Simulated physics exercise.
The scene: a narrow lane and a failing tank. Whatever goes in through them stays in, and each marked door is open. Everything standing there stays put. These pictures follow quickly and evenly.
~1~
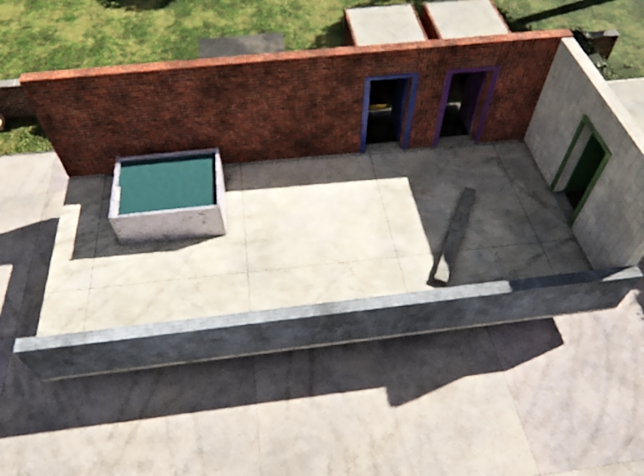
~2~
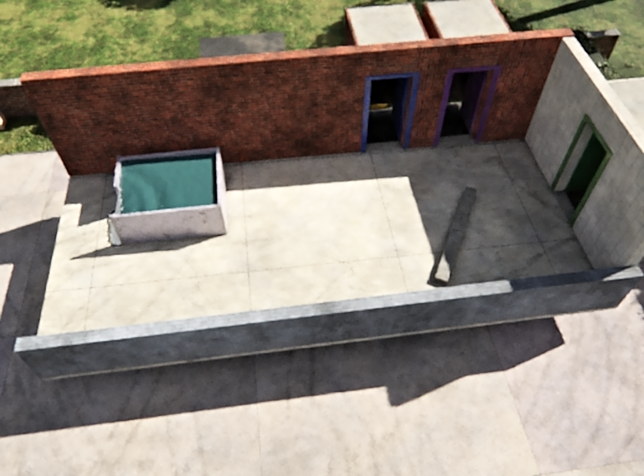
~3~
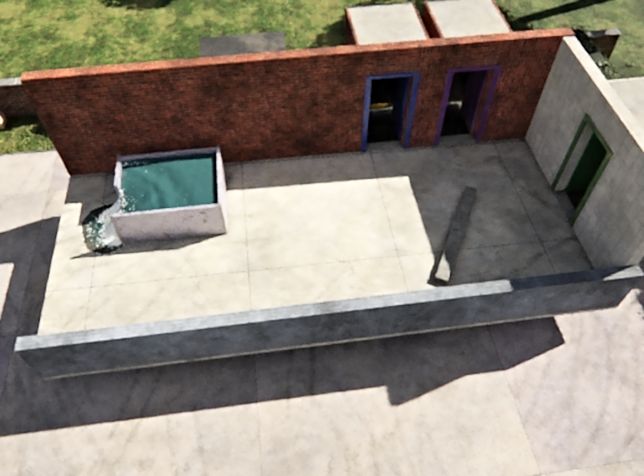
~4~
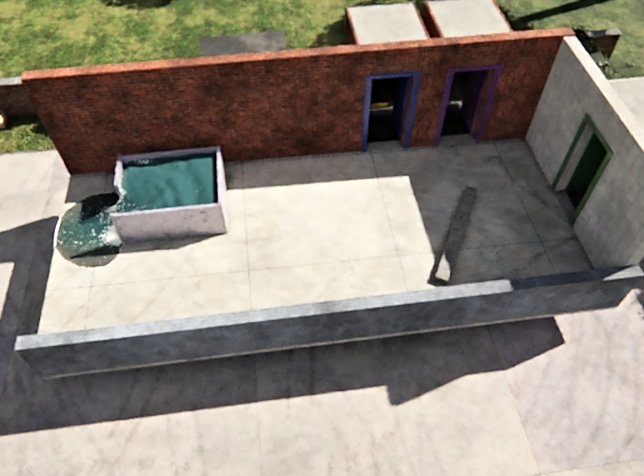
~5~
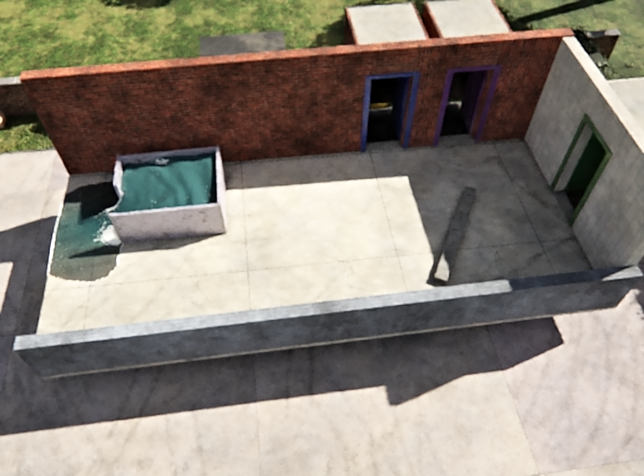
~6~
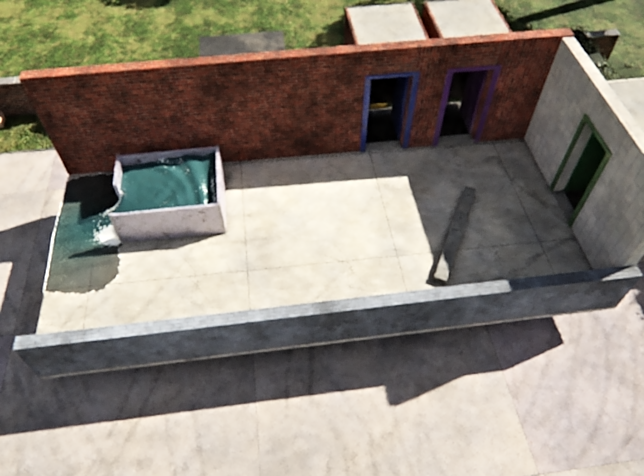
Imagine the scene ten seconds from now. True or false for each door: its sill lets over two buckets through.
The green door false; the blue door false; the purple door false.
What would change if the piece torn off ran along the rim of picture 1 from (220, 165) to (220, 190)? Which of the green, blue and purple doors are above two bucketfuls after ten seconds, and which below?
The green door ends up above, the blue door ends up above, and the purple door ends up above.
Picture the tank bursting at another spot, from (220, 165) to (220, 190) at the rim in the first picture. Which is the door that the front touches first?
The blue one.
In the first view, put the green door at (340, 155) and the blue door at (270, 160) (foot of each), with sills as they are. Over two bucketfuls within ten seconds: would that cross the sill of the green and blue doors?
I'd expect the green door remains short of it, and the blue door remains short of it too.
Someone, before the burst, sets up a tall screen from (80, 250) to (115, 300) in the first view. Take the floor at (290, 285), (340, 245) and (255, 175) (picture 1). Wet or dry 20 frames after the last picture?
Listed order: Swamped, spared, spared.
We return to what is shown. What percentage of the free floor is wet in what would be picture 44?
It comes out near 10 percent.
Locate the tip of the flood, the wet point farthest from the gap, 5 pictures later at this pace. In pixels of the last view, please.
At roughly (50, 333).
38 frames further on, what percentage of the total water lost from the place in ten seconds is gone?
Something close to 85 percent by that point.
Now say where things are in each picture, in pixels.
Still water in the water tank at (167, 184), in the first picture.
Water pours out at (123, 218) and has run to a hidden place, in the second picture.
The front is at (87, 220), out from the gap at (124, 219), in the third picture.
The front is at (61, 220), out from the gap at (124, 219), in the fourth picture.
Water pours out at (123, 219) and has run to (65, 197), in the fifth picture.
The front is at (46, 287), out from the gap at (123, 219), in the sixth picture.
A moment on, water covers 10 % of the floor; the green door not reached, the blue door not reached, the purple door not reached.
Next, water covers 10 % of the floor; the green door not reached, the blue door not reached, the purple door not reached.
Then, water covers 10 % of the floor; the green door not reached, the blue door not reached, the purple door not reached.
Later, water covers 10 % of the floor; the green door not reached, the blue door not reached, the purple door not reached.
In the end, water covers 5 % of the floor; the green door not reached, the blue door not reached, the purple door not reached.
